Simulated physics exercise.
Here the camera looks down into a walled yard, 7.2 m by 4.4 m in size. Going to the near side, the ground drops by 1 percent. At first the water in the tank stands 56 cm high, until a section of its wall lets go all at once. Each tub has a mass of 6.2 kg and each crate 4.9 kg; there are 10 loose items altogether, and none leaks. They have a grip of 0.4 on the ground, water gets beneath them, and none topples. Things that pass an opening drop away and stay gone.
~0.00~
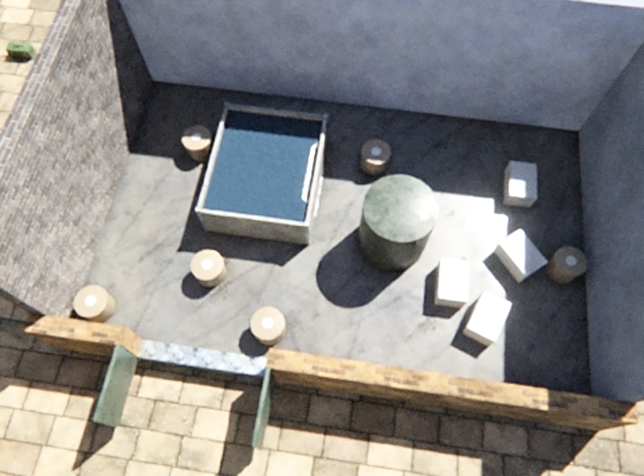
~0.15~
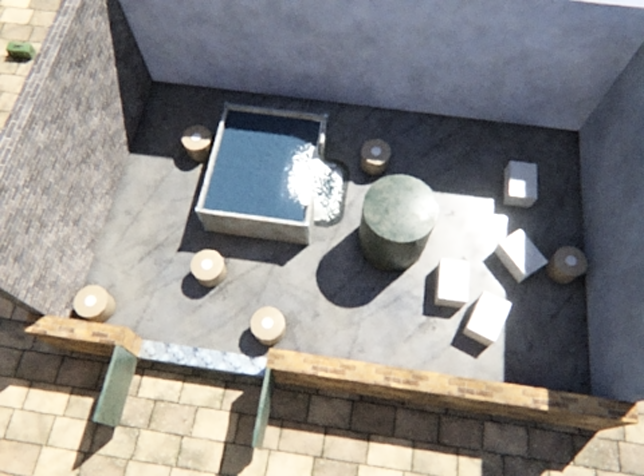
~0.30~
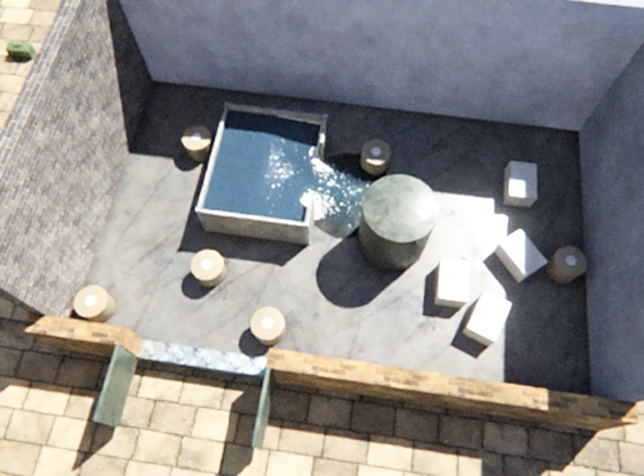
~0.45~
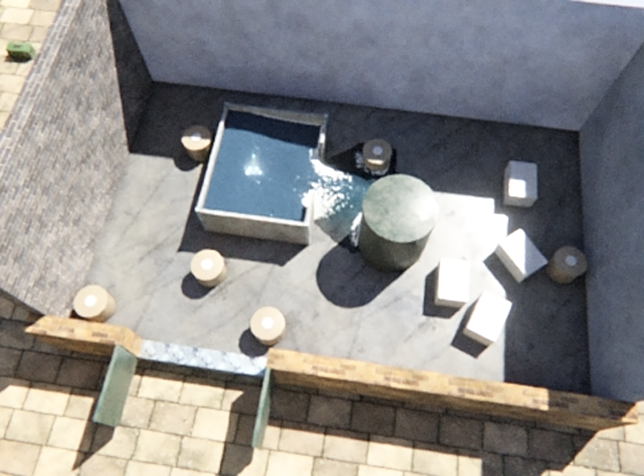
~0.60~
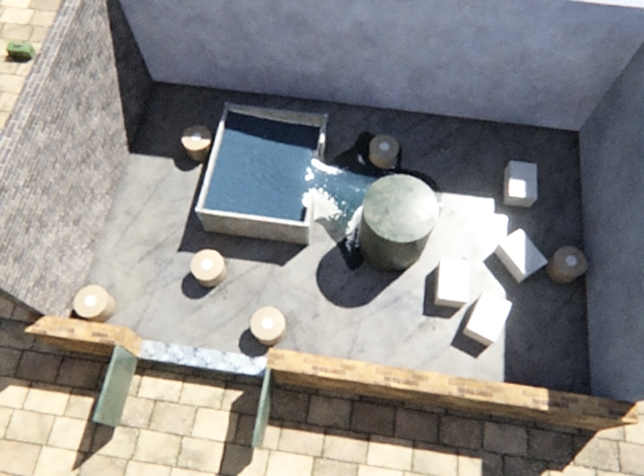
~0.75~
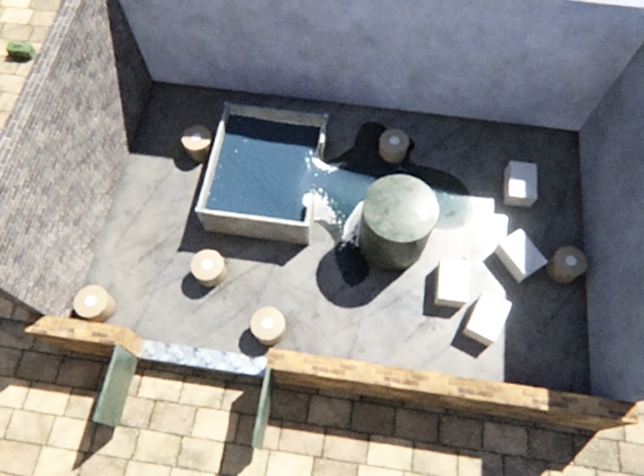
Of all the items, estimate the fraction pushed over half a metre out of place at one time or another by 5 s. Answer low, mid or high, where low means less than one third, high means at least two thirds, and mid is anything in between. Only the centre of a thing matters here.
Mid.
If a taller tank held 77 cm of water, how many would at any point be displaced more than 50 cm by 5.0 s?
That would give 7.
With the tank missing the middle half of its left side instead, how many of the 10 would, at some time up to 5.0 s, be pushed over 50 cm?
Count: 3.
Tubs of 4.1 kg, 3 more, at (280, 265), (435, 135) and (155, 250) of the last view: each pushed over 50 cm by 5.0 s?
Taking them one by one: It stays within, then it goes beyond, then it stays within.
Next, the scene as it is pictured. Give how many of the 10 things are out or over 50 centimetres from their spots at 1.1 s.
I count 1.
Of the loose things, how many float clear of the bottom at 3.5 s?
At that time, 2.
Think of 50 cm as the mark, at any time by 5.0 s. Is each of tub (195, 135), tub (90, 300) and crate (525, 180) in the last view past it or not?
Listed in sequence: Lower; lower; higher for the last.
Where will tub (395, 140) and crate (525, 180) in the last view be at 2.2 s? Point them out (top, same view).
Around (500, 118) and (579, 157).
After 1.1 s 1 of 10 are over 50 cm from their spots; 0 afloat.
After 2.2 s 2 of 10 are over 50 cm from their spots; 2 afloat.
After 3.5 s 5 of 10 are over 50 cm from their spots; 2 afloat.
After 5.0 s 6 of 10 are over 50 cm from their spots, and 6 have been at some point; 5 afloat.
